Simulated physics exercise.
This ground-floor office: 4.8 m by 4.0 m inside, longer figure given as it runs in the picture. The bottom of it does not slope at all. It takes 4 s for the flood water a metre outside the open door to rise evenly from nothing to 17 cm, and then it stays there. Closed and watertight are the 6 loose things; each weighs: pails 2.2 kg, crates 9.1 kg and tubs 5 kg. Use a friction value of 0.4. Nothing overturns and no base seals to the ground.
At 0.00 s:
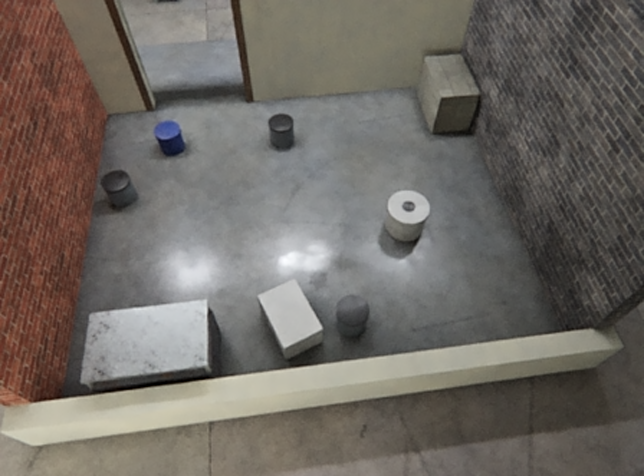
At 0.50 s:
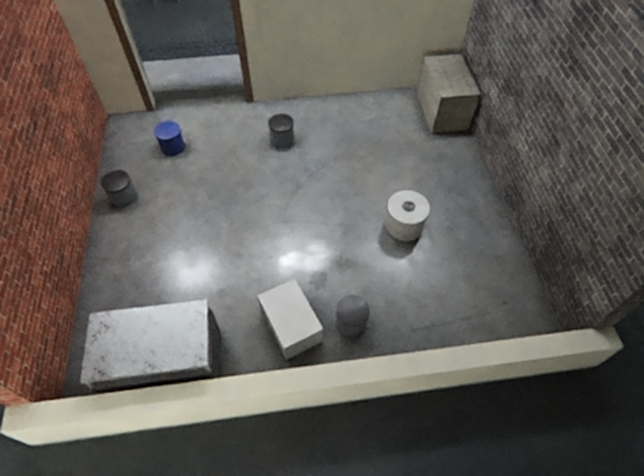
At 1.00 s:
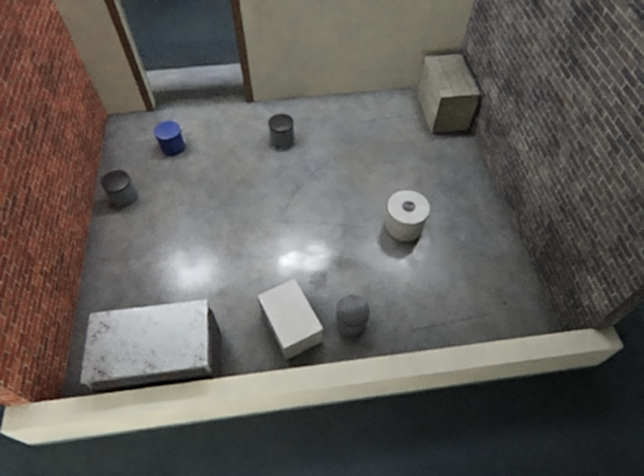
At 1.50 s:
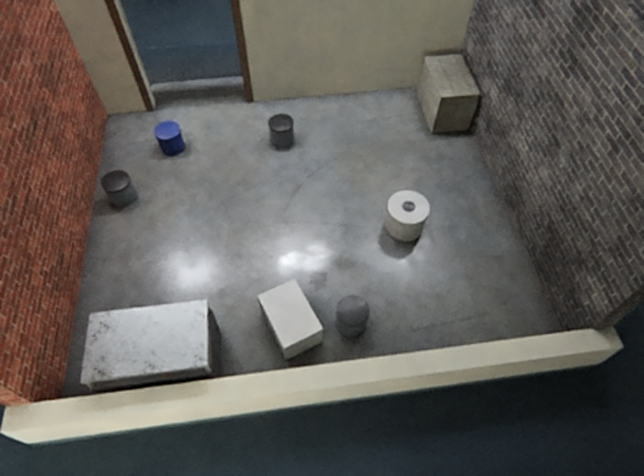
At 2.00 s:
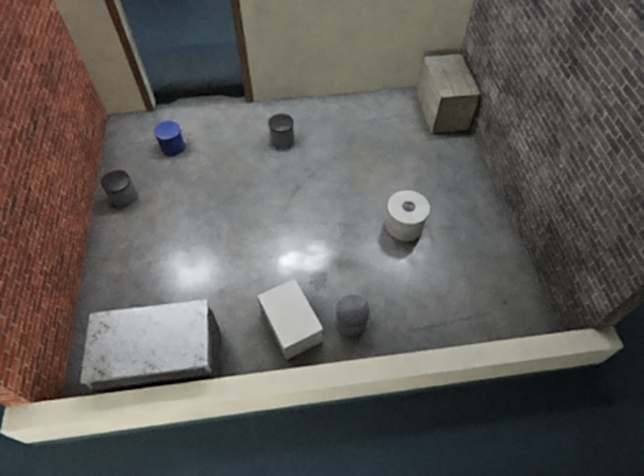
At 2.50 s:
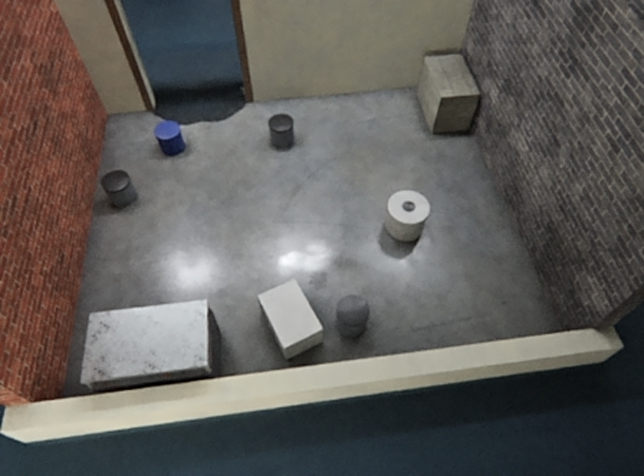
A walled room with a bare floor held scattered tubs and blocks, none of which moved, while the ground outside turned dark; then a dark patch of water crept in through the back doorway.
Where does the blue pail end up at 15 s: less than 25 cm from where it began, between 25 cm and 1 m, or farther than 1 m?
It'll show a big shift.
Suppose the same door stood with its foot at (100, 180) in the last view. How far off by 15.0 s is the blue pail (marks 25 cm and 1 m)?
Well, the blue pail ends up distant in that setup.
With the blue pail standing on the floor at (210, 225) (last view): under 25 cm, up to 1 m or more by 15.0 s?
Looks like it is swept a long way.
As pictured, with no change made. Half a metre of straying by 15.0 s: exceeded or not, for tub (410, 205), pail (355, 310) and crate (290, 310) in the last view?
Note - in order: Farther; farther; farther.
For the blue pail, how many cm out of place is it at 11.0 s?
About 250 cm out of place.
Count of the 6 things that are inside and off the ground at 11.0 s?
At that time the total is 4.
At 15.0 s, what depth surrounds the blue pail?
About 12 cm.
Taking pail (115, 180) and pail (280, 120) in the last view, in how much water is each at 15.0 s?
Around 12 cm and 5 cm.
After 3.5 s the blue pail is near (156, 140), 0.2 m from its start, aground; 0 afloat.
After 6.8 s the blue pail is near (119, 311), 2.5 m from its start, afloat; 2 afloat.
After 11.0 s the blue pail is near (73, 331), 2.7 m from its start, afloat; 4 afloat.
After 15.0 s the blue pail is near (81, 346), 2.8 m from its start, afloat; 6 afloat.
